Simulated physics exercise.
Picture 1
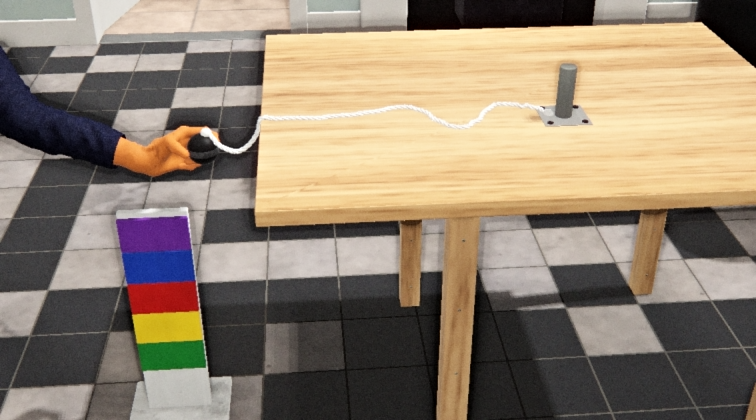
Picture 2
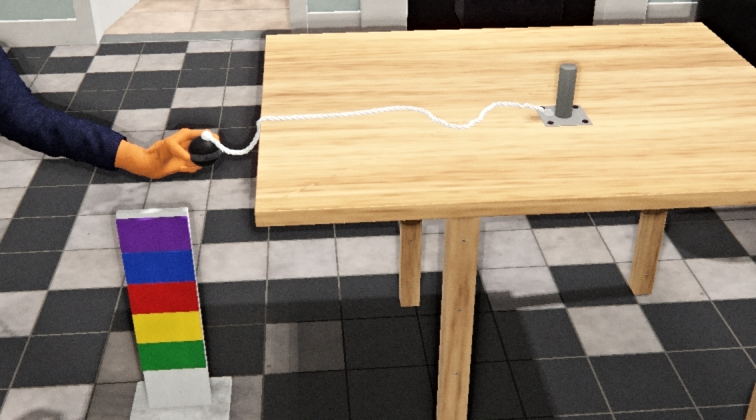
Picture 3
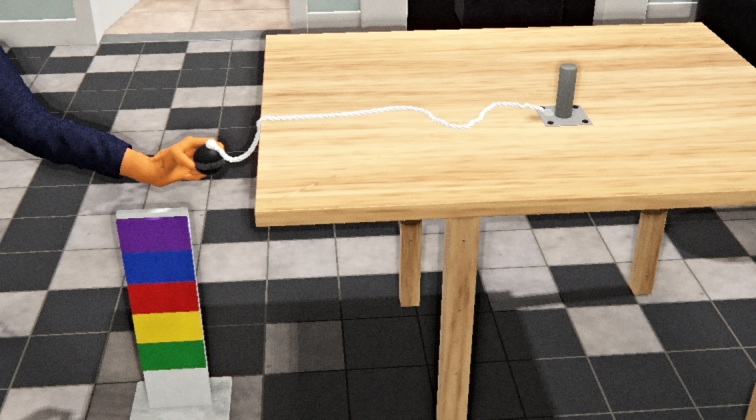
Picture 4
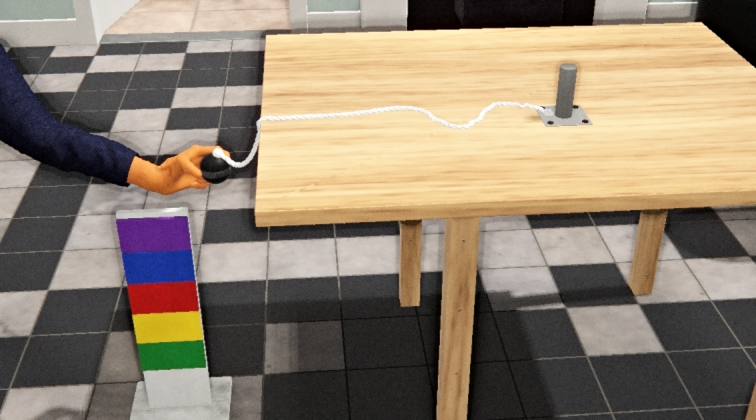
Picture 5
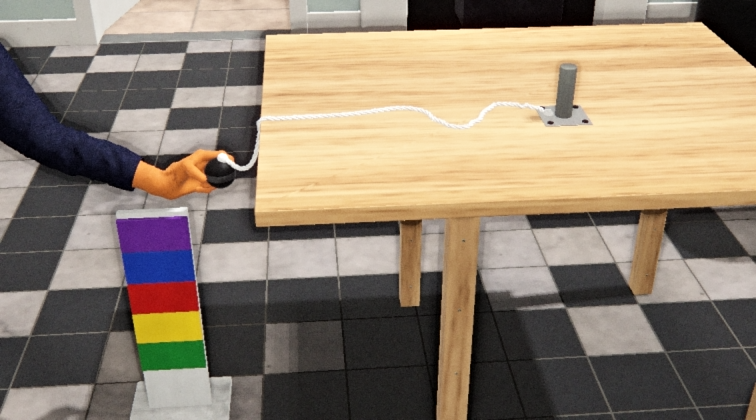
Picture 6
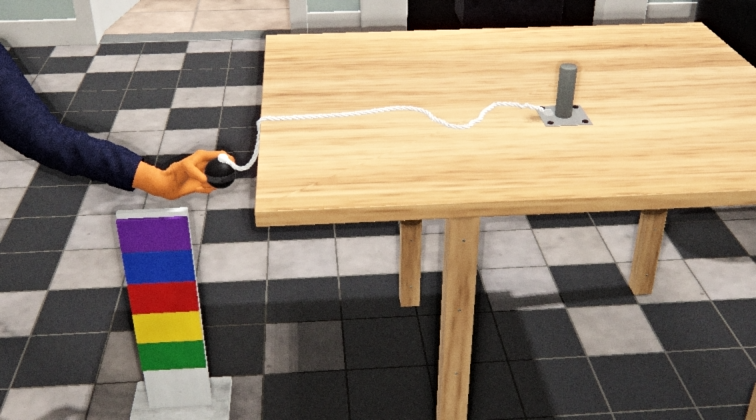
A hand held a black ball tied to a white cord that lay loosely across a wooden table to a metal post, then moved it slightly down and right, above a colour-banded stand.
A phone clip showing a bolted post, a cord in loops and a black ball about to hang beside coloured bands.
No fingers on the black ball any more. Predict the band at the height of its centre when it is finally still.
The blue band, level with its centre.
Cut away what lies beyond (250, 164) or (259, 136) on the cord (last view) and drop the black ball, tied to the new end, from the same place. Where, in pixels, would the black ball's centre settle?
For the first cut it's about (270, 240), and for the second about (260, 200).
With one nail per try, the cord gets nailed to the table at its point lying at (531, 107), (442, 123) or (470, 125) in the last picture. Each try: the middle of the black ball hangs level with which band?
Try by try: Blue, then purple, then purple.
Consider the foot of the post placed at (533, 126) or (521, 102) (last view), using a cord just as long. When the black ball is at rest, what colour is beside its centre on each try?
Trial 1 - red; trial 2 - red.
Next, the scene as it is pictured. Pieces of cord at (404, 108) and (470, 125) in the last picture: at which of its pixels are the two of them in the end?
Final positions are (339, 118) and (426, 117), in that order.
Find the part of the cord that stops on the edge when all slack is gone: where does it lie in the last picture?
(326, 116).
Early on, ball near (278, 253); level with blue.
Midway, ball near (253, 265); level with blue.
Finally, ball near (266, 267); level with blue. The blue one.
